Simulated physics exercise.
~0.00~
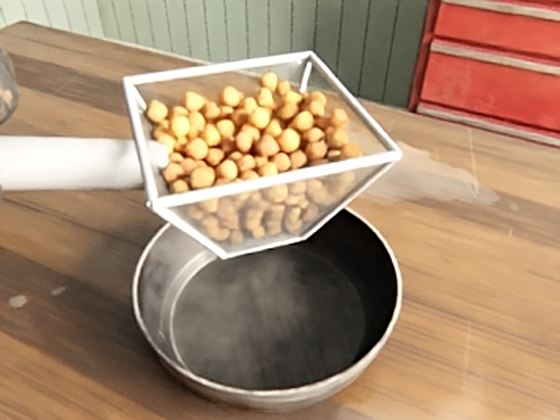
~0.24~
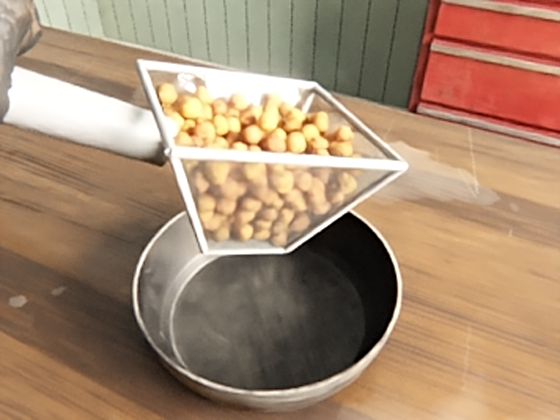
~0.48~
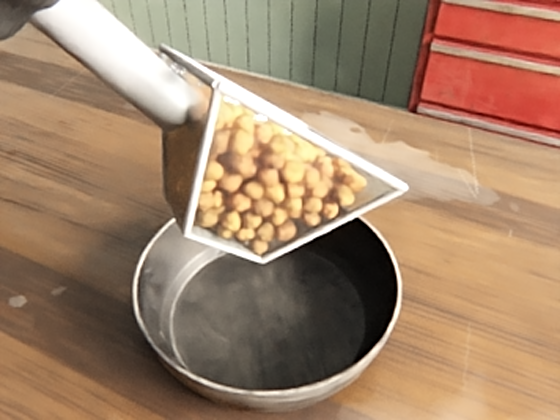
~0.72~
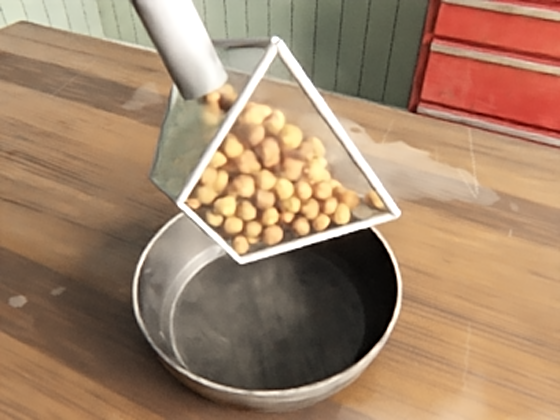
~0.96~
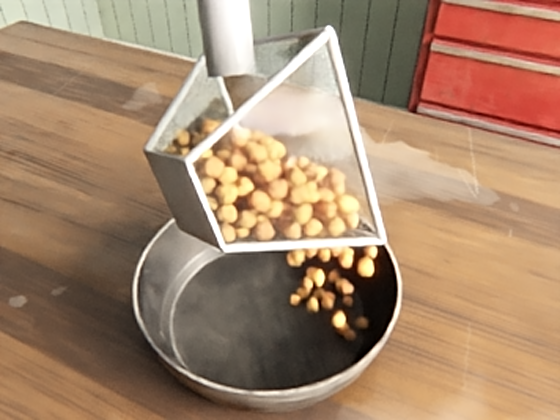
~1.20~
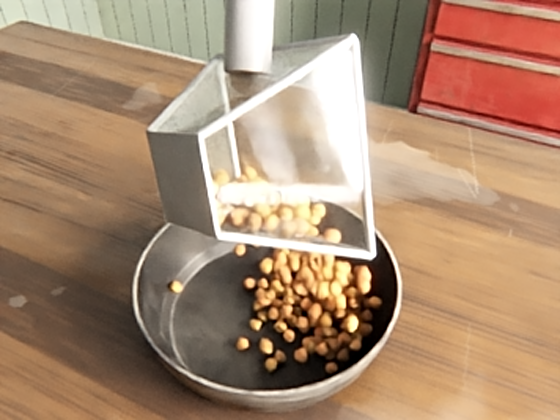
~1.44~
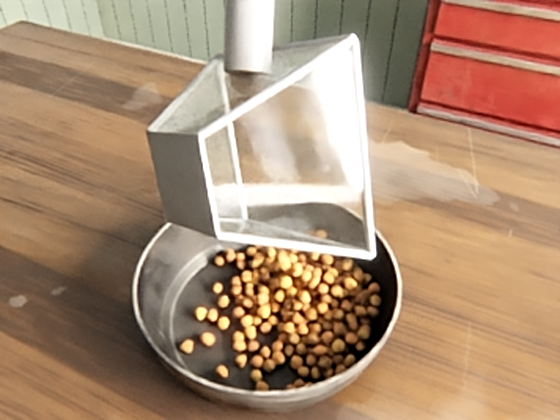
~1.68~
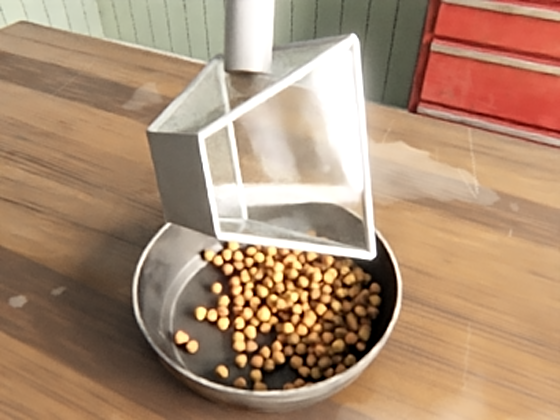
The clip shows a clear-sided scoop of roasted chickpeas held above a dark metal pan on a wooden table. The scoop tips steadily until the chickpeas tumble out, then stays tilted and empty while they lie scattered across the pan, mostly toward the right.
